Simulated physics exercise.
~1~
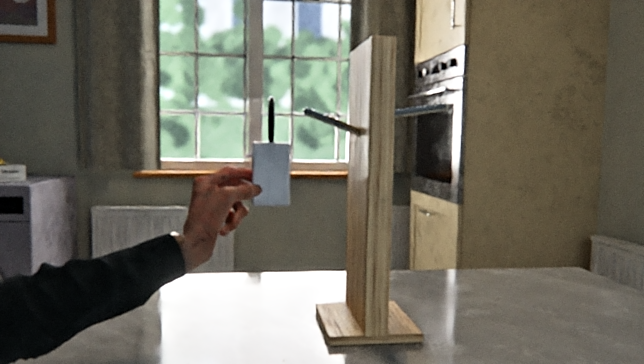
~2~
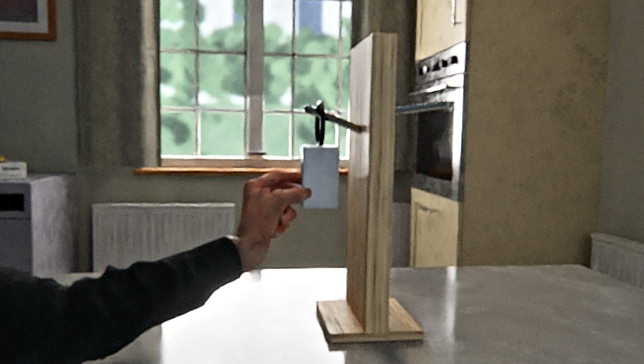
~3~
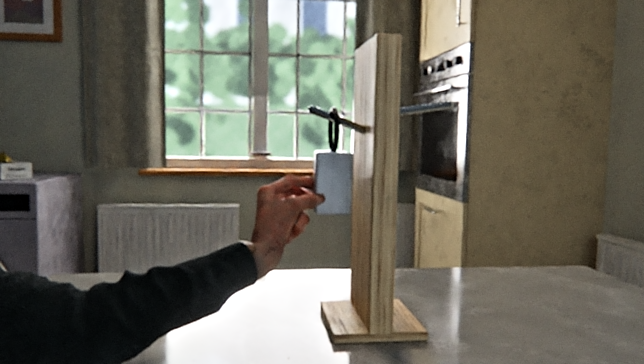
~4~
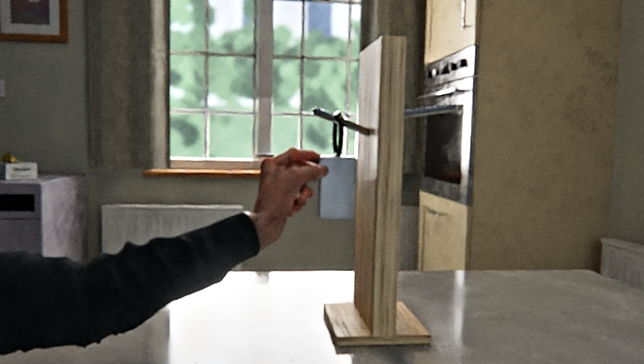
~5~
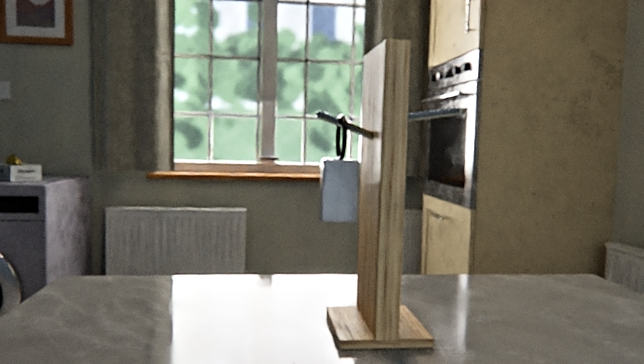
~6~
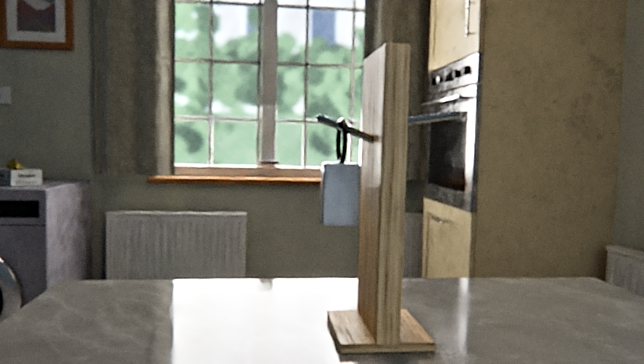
In this clip, a hand in a dark sleeve carries a small white pouch rightward to a wooden stand on a table and hooks its dark loop over the peg. The hand lets go and withdraws, and the pouch stays hanging from the peg.
